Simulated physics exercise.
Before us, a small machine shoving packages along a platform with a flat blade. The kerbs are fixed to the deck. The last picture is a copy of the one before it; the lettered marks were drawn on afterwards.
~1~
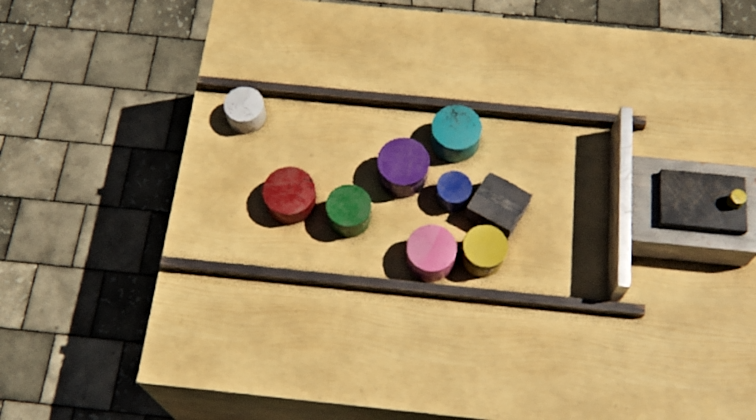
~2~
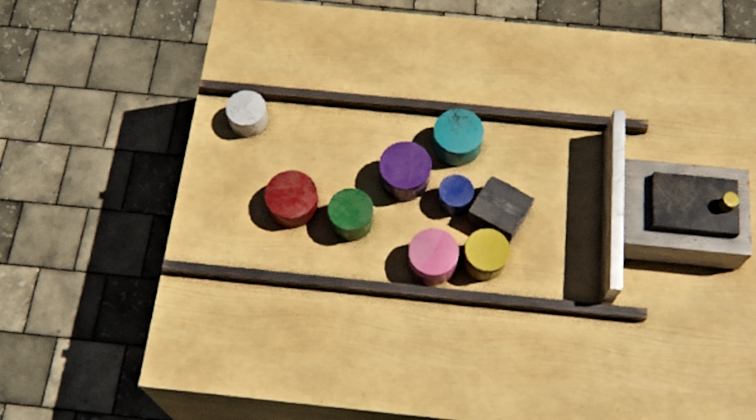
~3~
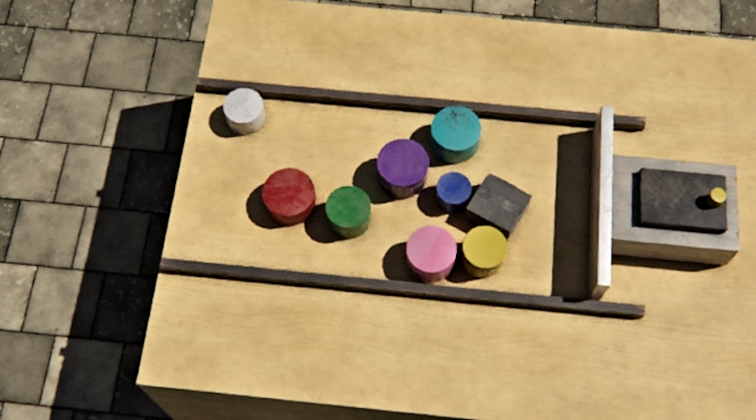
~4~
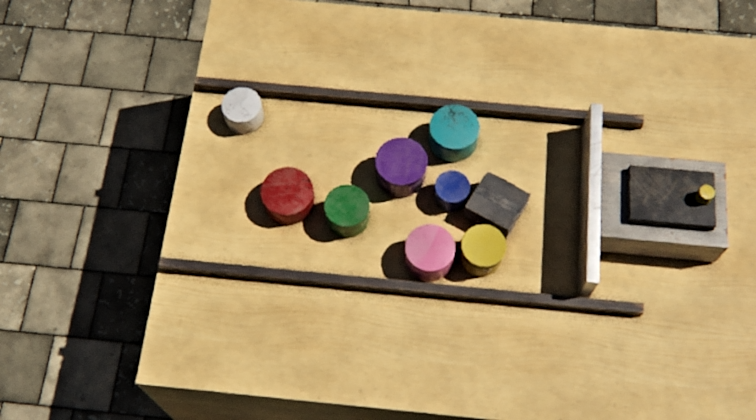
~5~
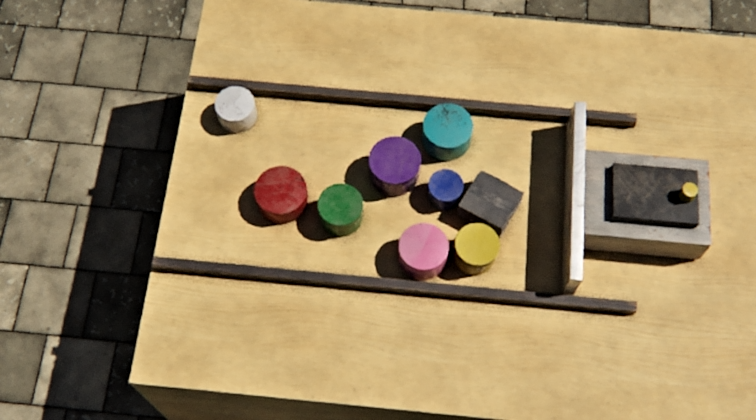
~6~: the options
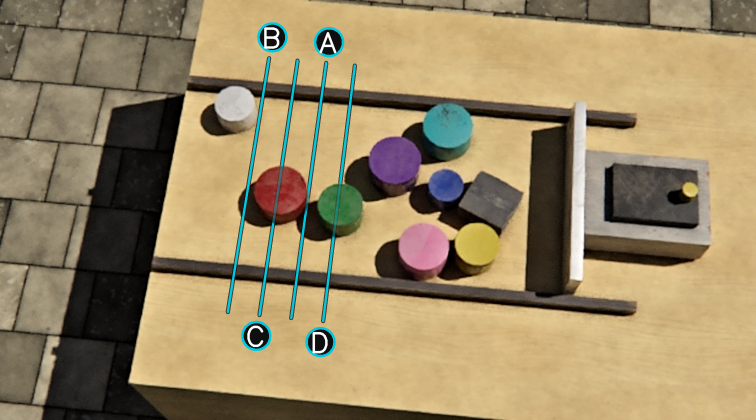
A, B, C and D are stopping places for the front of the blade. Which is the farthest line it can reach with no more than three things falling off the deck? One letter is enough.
No farther than B.
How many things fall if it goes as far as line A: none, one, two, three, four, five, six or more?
In all, none.
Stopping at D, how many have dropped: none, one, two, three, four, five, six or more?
The count is none.
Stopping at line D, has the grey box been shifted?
Yes.
On the marked copy, A at (310, 184); B at (250, 178); C at (280, 181); D at (340, 186).
With B. Early on, robot (529, 183); pink canister (378, 252); turquoise canister (432, 131).
Further on, robot (410, 172); red canister (233, 164); green pail (242, 208).
At the end, robot (317, 164); white canister over the edge; red canister over the edge; three fallen.
As for the rest, A is within the limit but short; C is within the limit but short; D is within the limit but short.
